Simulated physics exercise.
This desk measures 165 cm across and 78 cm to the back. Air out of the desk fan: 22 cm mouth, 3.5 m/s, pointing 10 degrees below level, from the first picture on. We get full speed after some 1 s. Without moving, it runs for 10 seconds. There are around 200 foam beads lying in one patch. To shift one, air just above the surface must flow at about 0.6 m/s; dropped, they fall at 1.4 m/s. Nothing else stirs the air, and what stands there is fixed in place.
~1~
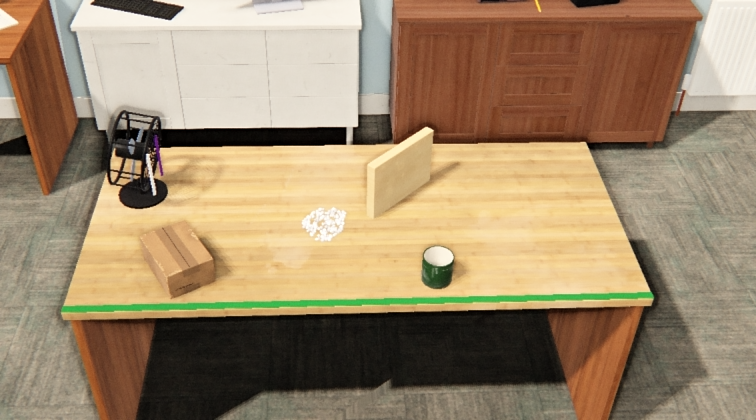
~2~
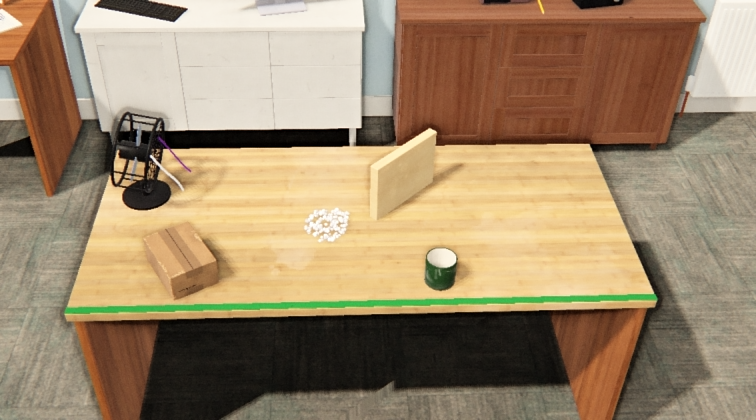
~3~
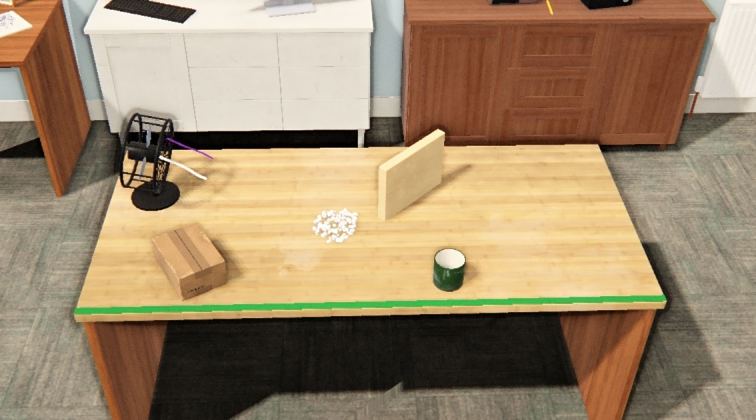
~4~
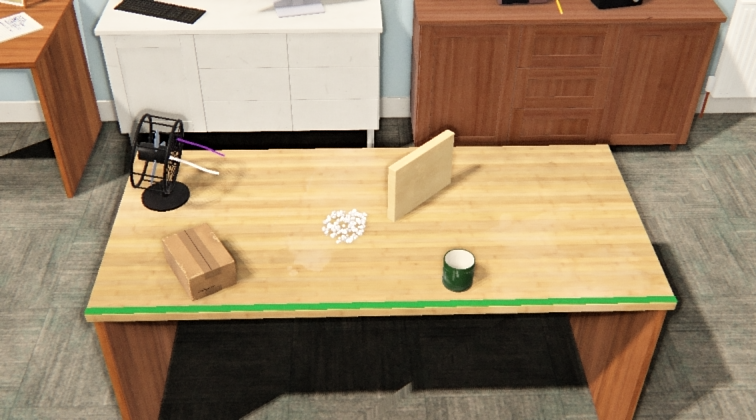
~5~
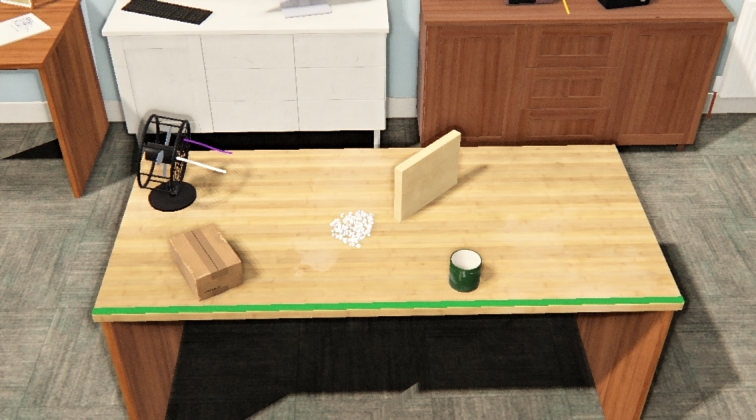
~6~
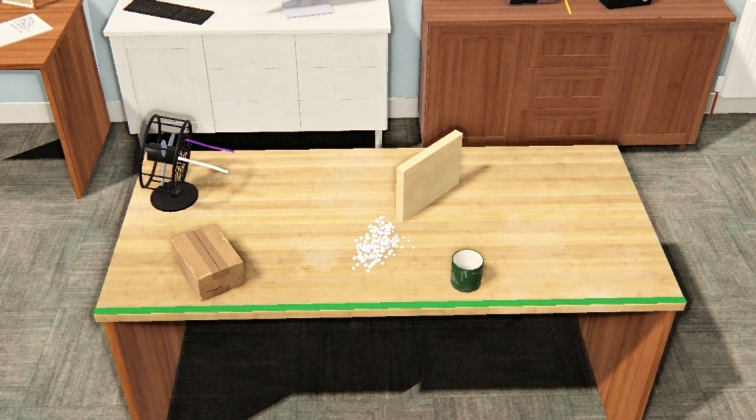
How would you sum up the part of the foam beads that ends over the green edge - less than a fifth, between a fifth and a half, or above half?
I figure the part over that edge ends up larger than the rest.
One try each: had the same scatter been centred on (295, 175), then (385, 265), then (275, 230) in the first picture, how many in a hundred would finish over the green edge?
First try near 0 %, second near 90 %, third near 80 %.
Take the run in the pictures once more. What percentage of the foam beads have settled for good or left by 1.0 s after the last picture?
Some 90 per cent.
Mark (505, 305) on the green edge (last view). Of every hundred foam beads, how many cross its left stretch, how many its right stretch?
90 % left and 2 % right.
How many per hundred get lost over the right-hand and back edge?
I'd say near 10 percent right-hand and close to 0 percent back.
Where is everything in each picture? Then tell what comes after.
The middle of the foam beads is near (325, 224), none has stirred yet and the mouth of the desk fan is at (135, 151), in the first frame.
The middle of the foam beads is near (326, 225), none has stirred yet and the green edge is centred on (367, 307), in the second frame.
The middle of the foam beads is near (335, 226), none has stirred yet, the top of a board is at (413, 149) and the top of a mug is at (450, 258), in the third frame.
The middle of the foam beads is near (344, 226) and none has stirred yet, in the fourth frame.
The middle of the foam beads is near (357, 227), the farthest in sight from the desk fan is at (369, 236) and about 10 % have left their places, in the fifth frame.
The middle of the foam beads is near (378, 246), the farthest in sight from the desk fan is at (414, 248) and all have left their places, in the sixth frame.
Then, 1.0 s after the last picture, 82 % are over the green edge; 87 % have settled or left.
Then, 2.2 s after the last picture, 86 % are over the green edge; 94 % have settled or left.
Then, 4.6 s after the last picture, 86 % are over the green edge; 95 % have settled or left.
Then, 9.1 s after the last picture, at the end, 88 % are over the green edge.
